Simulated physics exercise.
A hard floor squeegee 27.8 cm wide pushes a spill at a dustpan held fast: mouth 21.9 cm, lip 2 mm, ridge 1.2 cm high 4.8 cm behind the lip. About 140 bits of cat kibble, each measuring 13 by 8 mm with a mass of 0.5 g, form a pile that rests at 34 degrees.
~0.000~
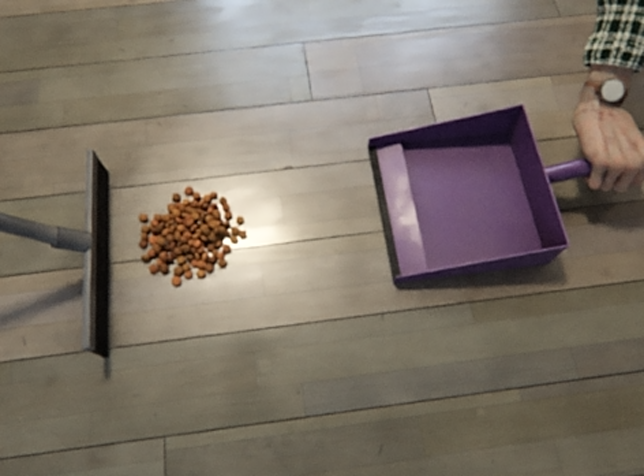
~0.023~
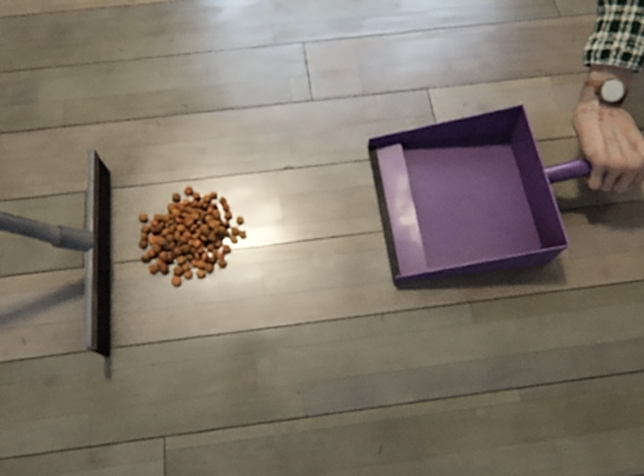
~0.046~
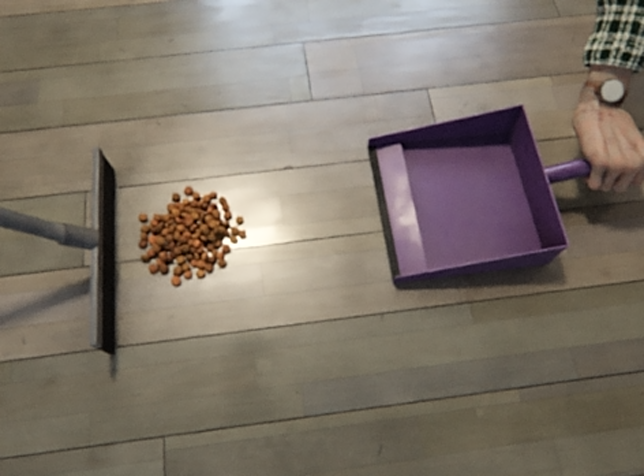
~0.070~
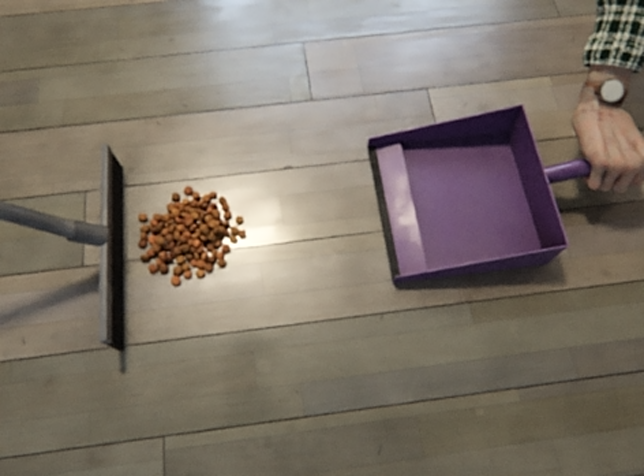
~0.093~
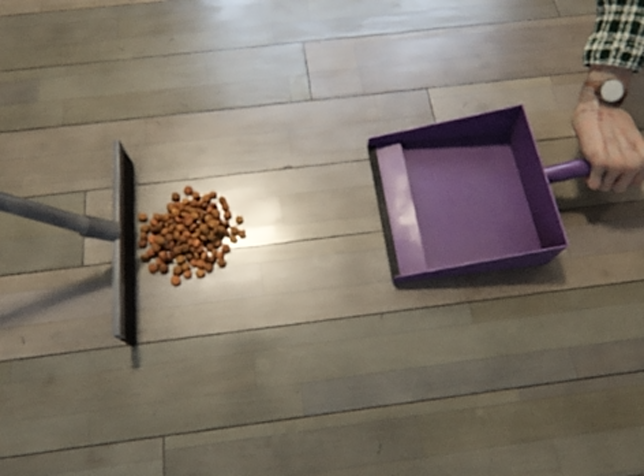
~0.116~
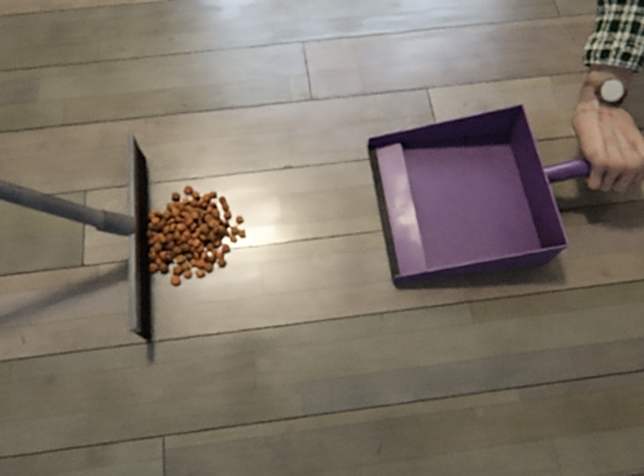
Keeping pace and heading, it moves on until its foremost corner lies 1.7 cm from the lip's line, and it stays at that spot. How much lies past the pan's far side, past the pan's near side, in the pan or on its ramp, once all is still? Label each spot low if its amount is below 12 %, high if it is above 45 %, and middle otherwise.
Past the pan's far side: Middle, past the pan's near side: Low, in the pan or on its ramp: High.
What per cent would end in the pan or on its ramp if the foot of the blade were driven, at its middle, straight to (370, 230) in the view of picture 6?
About 65 per cent.
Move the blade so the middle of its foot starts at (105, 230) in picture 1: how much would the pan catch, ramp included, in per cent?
Around 50 %.
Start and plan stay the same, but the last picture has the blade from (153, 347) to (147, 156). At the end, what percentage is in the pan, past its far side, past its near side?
The pan gets 60, the far side 5 and the near side 10.
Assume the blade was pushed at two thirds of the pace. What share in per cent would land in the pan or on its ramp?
Share: Close to 55 %.
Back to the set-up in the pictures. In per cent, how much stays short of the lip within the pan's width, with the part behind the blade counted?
Around 25 in a hundred.
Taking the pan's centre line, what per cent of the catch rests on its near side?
Estimate: Close to 20 %.
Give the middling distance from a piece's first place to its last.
That distance is close to 30 cm.
After 0.31 s, middle of the blade 17 cm from the lip; 0 % over the lip, far side 5 %, near side 0 %.
Then, at 0.43 s, middle of the blade 7 cm from the lip; 0 % over the lip, far side 10 %, near side 0 %.
After 0.69 s, middle of the blade 2 cm from the lip; 55 % over the lip, far side 15 %, near side 0 %.
In the end, at 1.3 s, far side 15 %, near side 0 %, pan 55 %, in front of the lip or behind the blade 25 %.
